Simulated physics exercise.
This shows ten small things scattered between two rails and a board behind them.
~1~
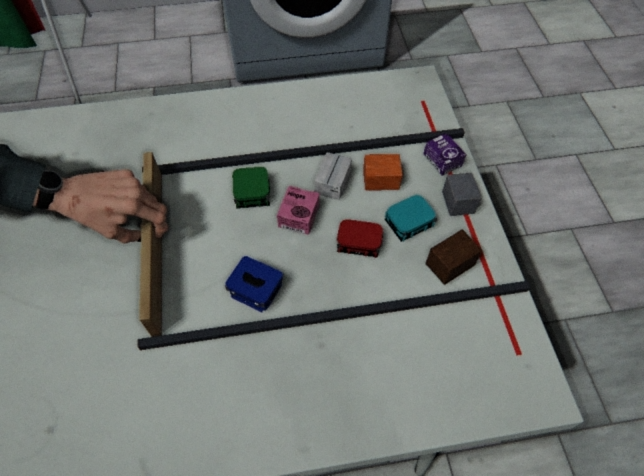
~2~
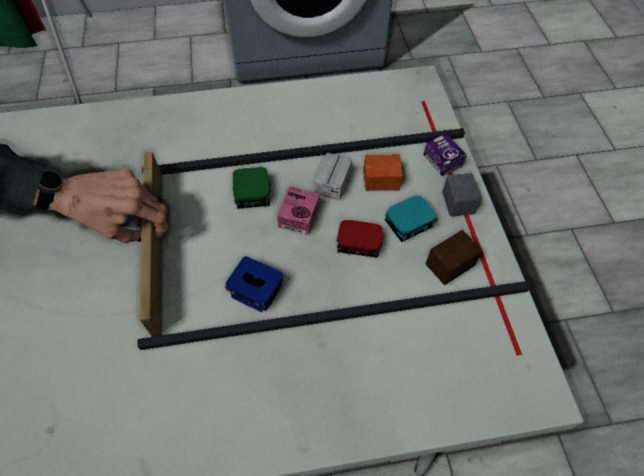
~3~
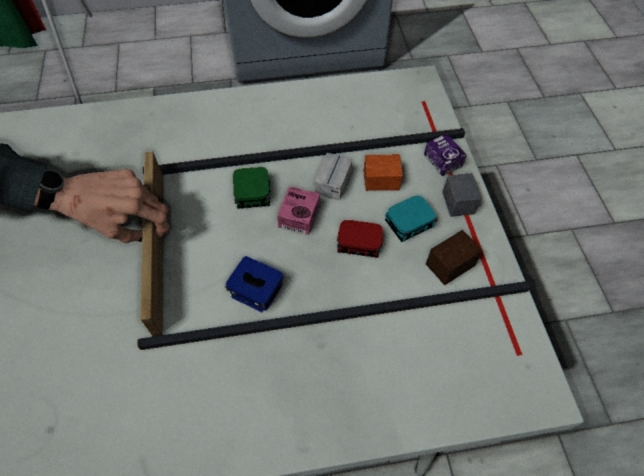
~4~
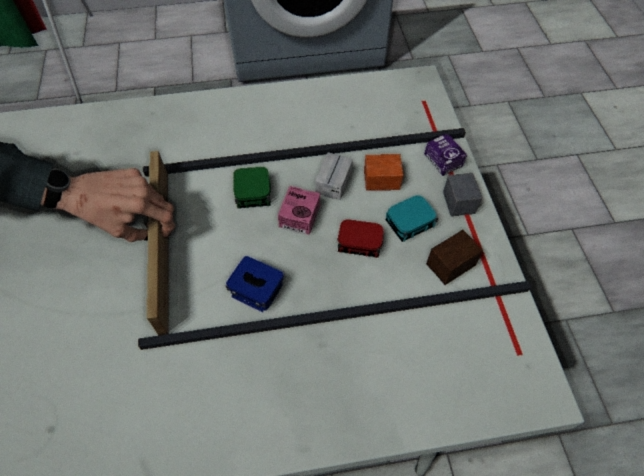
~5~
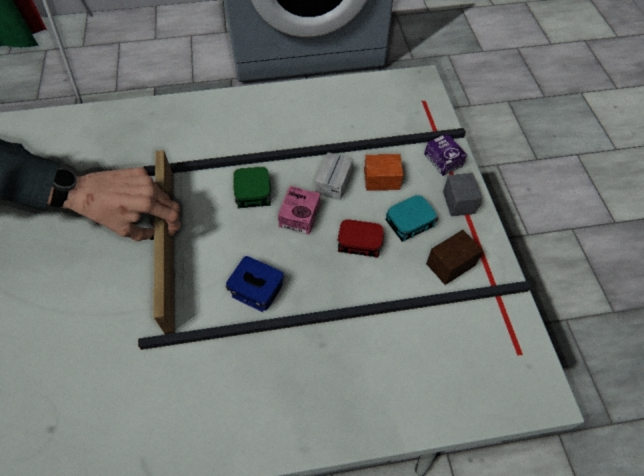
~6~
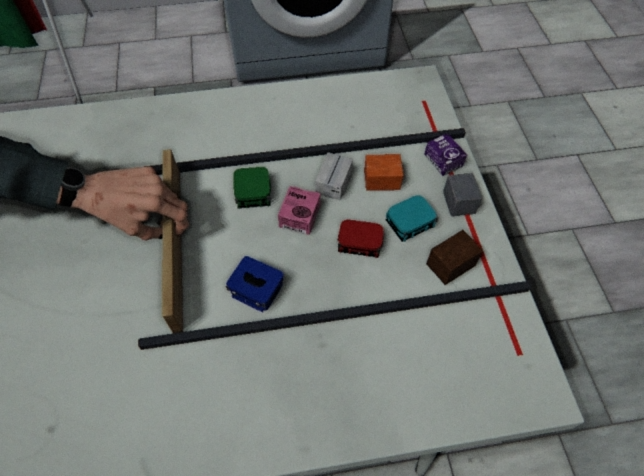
A wooden board held by a hand sliding slightly right between two dark rails, the scattered coloured blocks ahead of it staying still.
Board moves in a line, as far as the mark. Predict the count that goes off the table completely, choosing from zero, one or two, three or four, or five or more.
The count is five or more.
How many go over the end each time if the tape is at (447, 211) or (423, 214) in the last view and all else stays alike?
Well, you'd get 5 the first time and 3 the second time.
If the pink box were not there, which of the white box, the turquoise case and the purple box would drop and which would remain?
White box down; turquoise case down; purple box down.
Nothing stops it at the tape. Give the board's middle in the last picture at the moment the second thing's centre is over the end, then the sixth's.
Around (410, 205); afterwards around (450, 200).
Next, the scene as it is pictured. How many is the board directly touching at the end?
Counting them up gives 4.
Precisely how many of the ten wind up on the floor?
In all, 6 of them.
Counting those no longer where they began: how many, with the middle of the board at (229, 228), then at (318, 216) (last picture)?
At first I count 1, and then 6.
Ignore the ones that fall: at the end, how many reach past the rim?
I make it 4.
Soon after, none off yet; purple box at rest near (445, 155); grey block at rest near (462, 195); brown block at rest near (454, 257).
Then, none off yet; purple box moved about its own width near (469, 150); grey block moving near (469, 192); brown block moving near (462, 256).
At rest, the number that fall off is five or more; fallen, white box, orange block, turquoise case, brown block, grey block and purple box.
